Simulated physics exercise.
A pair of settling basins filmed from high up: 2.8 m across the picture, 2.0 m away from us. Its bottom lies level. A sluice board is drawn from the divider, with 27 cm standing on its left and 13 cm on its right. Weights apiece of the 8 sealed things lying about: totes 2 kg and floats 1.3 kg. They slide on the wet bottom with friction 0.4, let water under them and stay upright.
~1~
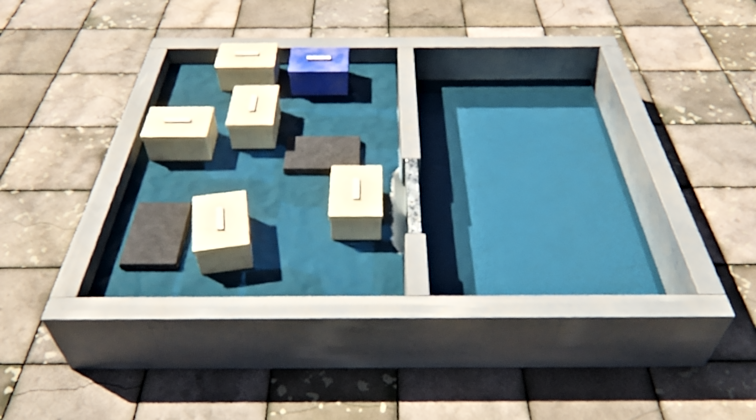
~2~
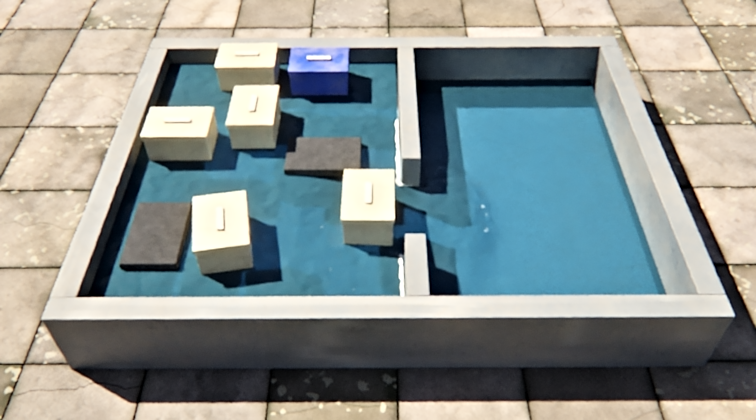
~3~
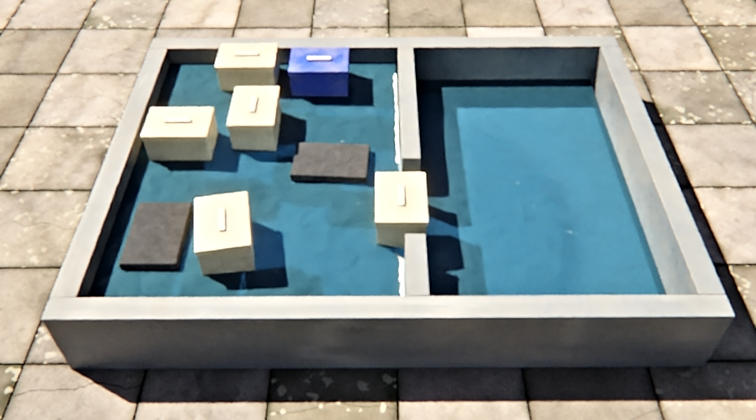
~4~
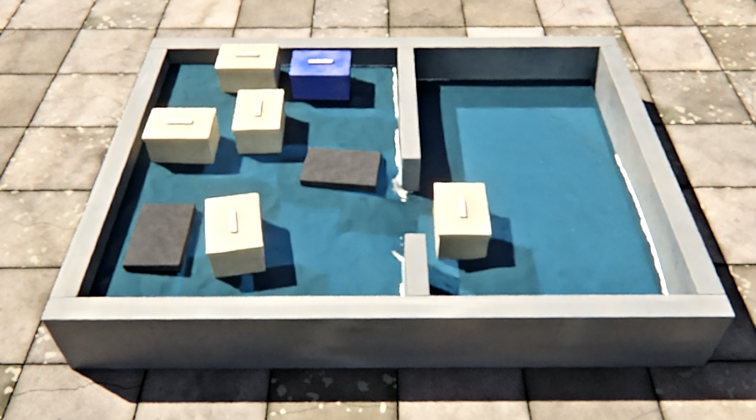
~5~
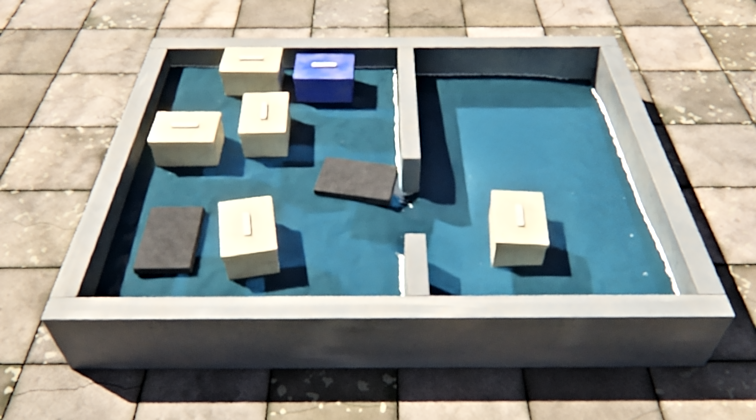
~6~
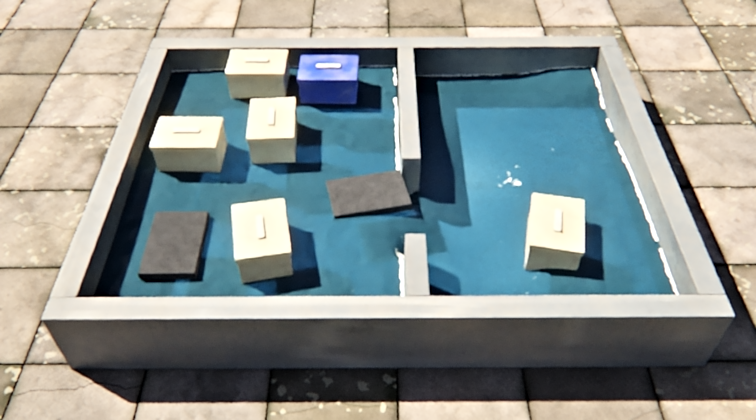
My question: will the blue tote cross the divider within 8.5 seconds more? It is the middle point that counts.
Blue tote stays short.
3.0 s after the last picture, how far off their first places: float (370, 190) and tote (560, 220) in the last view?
In that order: 150 cm, 100 cm.
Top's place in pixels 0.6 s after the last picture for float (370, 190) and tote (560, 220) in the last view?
Around (433, 212) and (566, 248).
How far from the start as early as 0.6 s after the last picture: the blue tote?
About 10 cm.
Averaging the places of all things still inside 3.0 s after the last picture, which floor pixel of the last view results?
Near (333, 201).
Then, 0.6 s after the last picture the blue tote is near (331, 76), 0.1 m from its start, afloat; 2 of 8 are over the mark; 8 afloat.
Then, 3.0 s after the last picture the blue tote is near (327, 76), 0.1 m from its start, afloat; 2 of 8 are over the mark; 8 afloat.
Then, 5.5 s after the last picture the blue tote is near (338, 75), 0.2 m from its start, afloat; 2 of 8 are over the mark; 8 afloat.
Then, 8.5 s after the last picture the blue tote is near (343, 78), 0.2 m from its start, afloat; 2 of 8 are over the mark; 8 afloat.
